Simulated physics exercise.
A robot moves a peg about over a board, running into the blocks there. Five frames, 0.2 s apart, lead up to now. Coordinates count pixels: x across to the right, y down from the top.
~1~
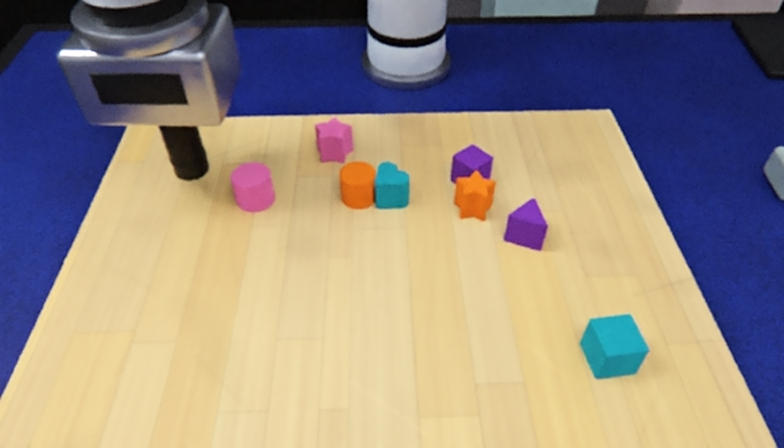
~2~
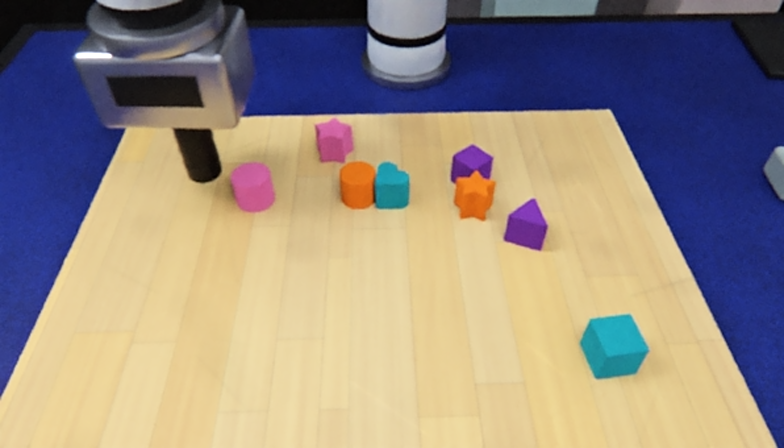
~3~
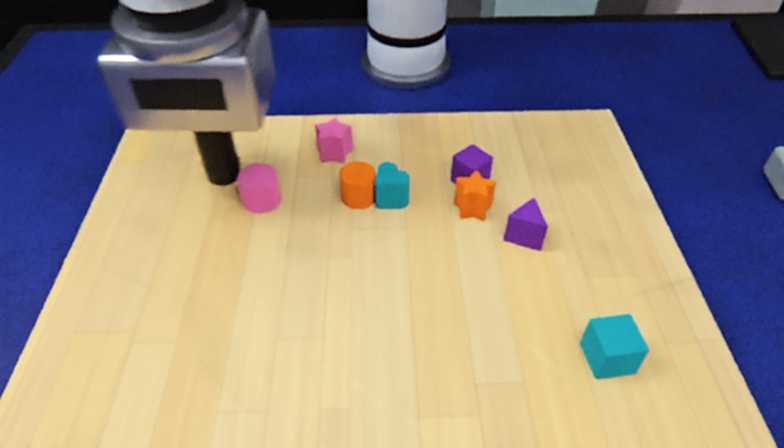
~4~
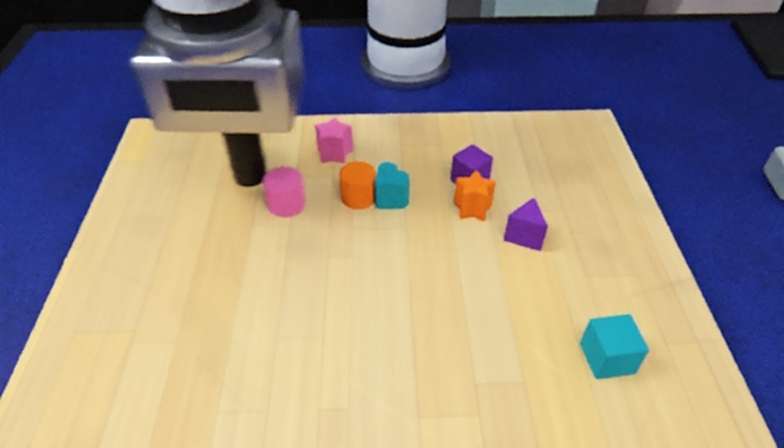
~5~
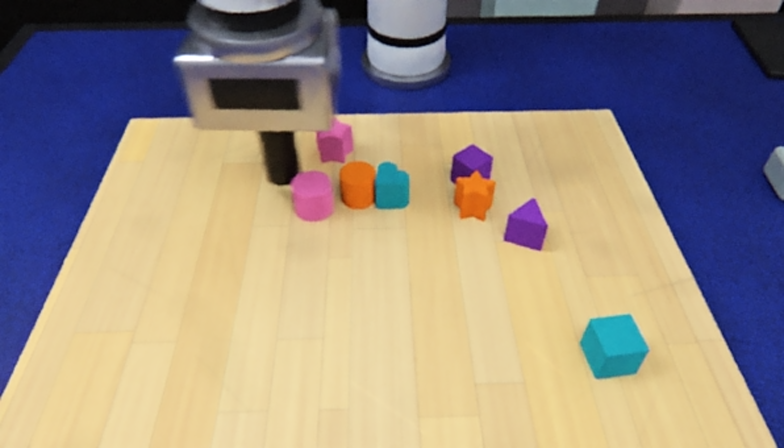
A robot's dark peg moved right across the wooden board, met the pink round block and pushed it along toward the orange round one, while the other blocks stayed where they were.
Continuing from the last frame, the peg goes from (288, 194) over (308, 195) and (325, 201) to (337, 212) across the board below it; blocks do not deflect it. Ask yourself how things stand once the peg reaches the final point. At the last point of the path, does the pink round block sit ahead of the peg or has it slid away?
It stays on the peg's front.
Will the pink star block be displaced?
Final answer: No.
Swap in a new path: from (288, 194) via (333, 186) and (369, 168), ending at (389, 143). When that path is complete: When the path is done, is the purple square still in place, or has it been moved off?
It stays.
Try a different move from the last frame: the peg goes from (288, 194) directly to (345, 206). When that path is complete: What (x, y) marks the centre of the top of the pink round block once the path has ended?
For the centre of its top, I'd go with (356, 205).
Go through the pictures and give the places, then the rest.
In the first frame, peg's lower end (193, 171); pink round block (250, 174); pink star block (333, 128); orange round block (358, 172); turquoise heart block (391, 174).
In the second frame, peg (205, 173); blocks still.
In the third frame, peg (225, 176); pink round block (257, 175).
In the fourth frame, peg (251, 177); pink round block (282, 179).
In the fifth frame, peg (284, 176); pink round block (311, 183); pink star block (333, 128); orange round block (358, 172); turquoise heart block (391, 174).
What follows on the original path. Halfway along, peg (315, 179); pink round block (333, 192).
At the end, peg (335, 194); pink round block (351, 210); pink star block still; orange round block (368, 176); turquoise heart block (401, 173).
